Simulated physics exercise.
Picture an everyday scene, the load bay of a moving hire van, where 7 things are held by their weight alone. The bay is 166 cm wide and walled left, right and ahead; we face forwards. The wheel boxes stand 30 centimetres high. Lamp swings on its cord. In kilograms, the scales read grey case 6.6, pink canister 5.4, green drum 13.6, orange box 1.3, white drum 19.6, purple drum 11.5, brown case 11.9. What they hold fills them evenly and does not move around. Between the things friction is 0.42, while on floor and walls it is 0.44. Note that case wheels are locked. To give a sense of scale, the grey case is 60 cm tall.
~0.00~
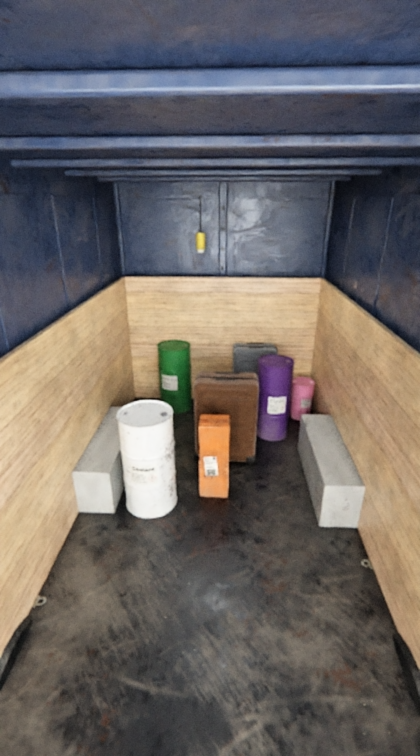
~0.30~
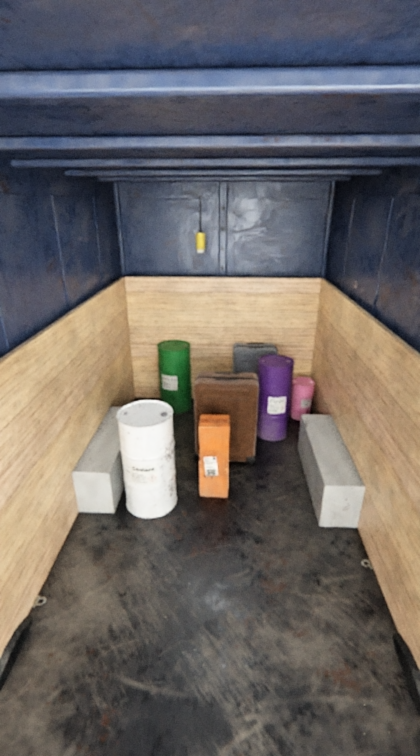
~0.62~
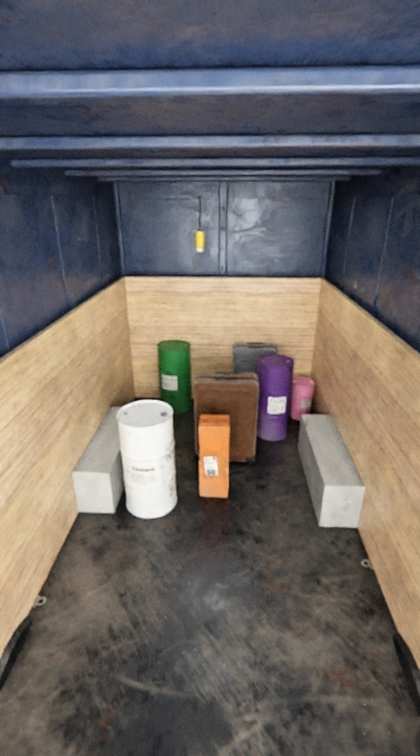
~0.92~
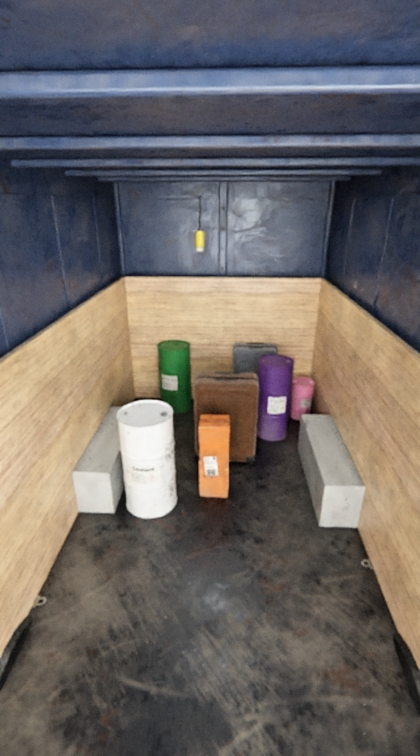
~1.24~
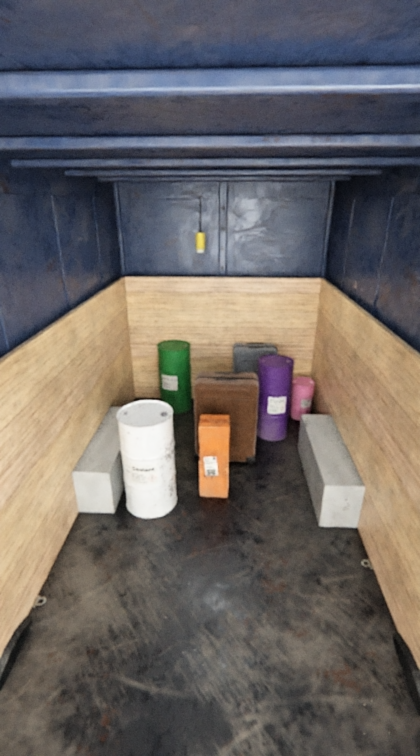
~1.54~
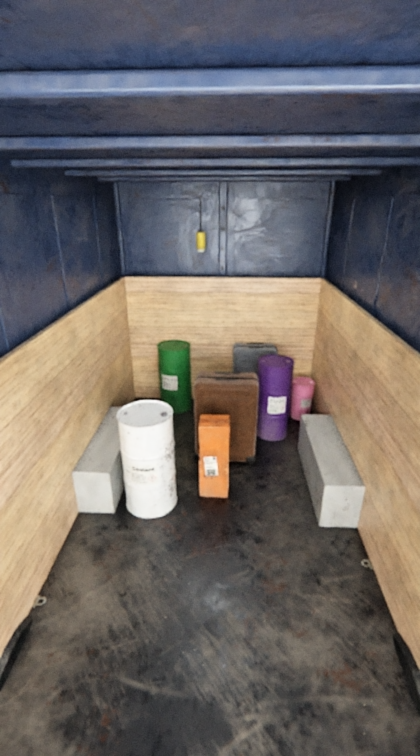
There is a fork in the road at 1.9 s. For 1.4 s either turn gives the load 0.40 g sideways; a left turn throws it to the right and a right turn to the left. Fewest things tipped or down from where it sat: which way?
The van is going to do better heading right.
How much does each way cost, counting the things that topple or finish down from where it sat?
If it goes left, 1; if it goes right, 0.
Turning left. By 2.74 s, push 0.40 g right; orange box tilted 32°.
By 2.84 s, push 0.40 g right; orange box tilted 55°.
When it is over (3.9 s), lying over in the van, orange box; the other 6 within 15 cm of the start. In the last view, grey case near (254, 378), pink canister near (302, 399).
Turning right instead, nothing is lost, 0 of 7 in all.
